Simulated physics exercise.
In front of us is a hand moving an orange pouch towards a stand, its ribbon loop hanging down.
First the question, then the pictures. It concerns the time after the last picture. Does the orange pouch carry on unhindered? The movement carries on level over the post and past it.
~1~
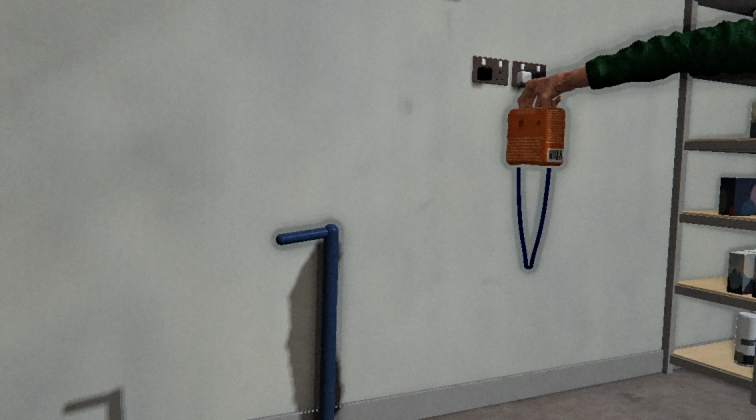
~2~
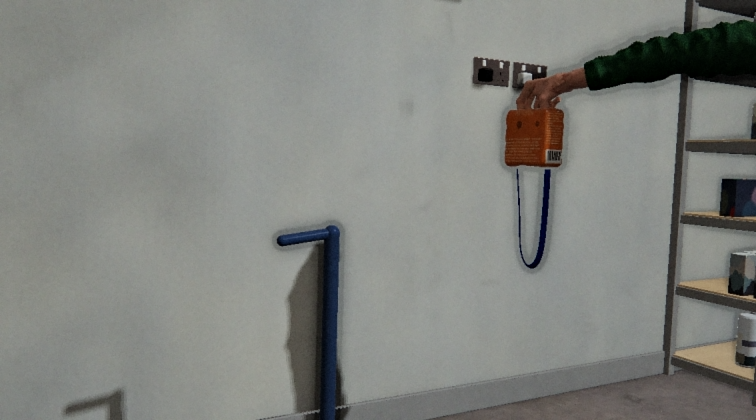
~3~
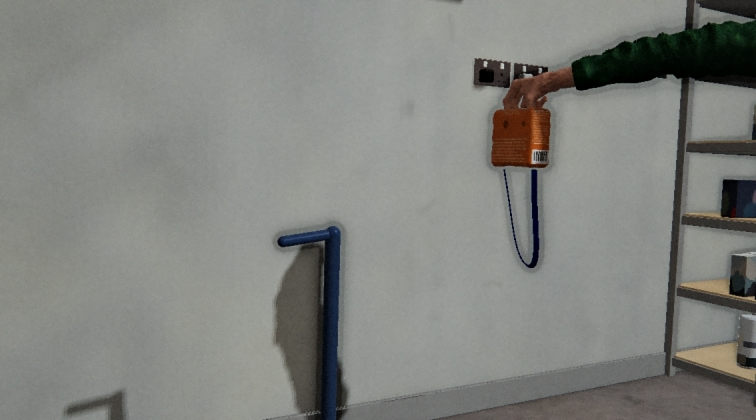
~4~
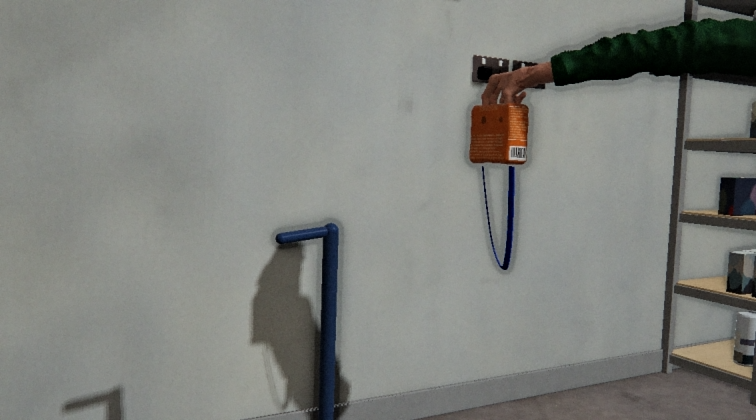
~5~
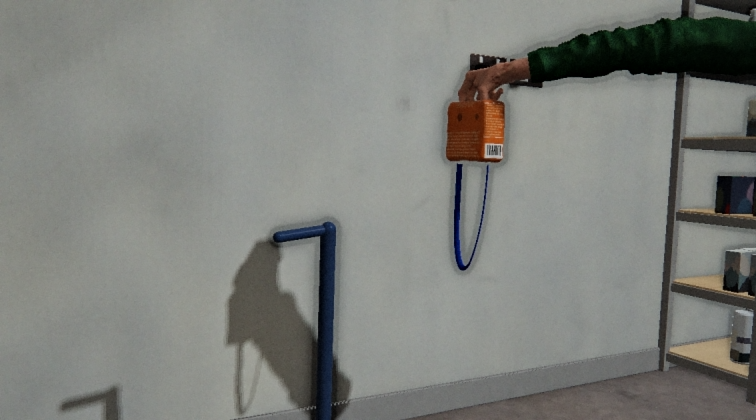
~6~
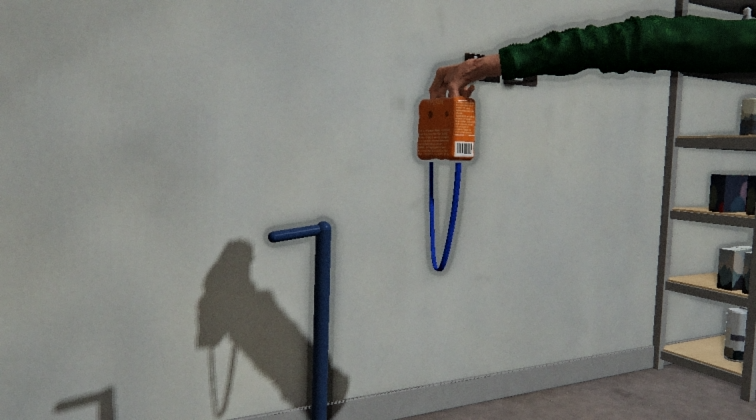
Yes, it should continue unimpeded past the post, I think.
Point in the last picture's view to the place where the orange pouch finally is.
It comes to rest near (148, 112).
Then, 1.38 s later than the last view, pouch past the post near (268, 119).
Then, 2.02 s later than the last view, pouch past the post near (163, 113).
Finally, pouch past the post near (148, 112). The orange pouch comes away clean.
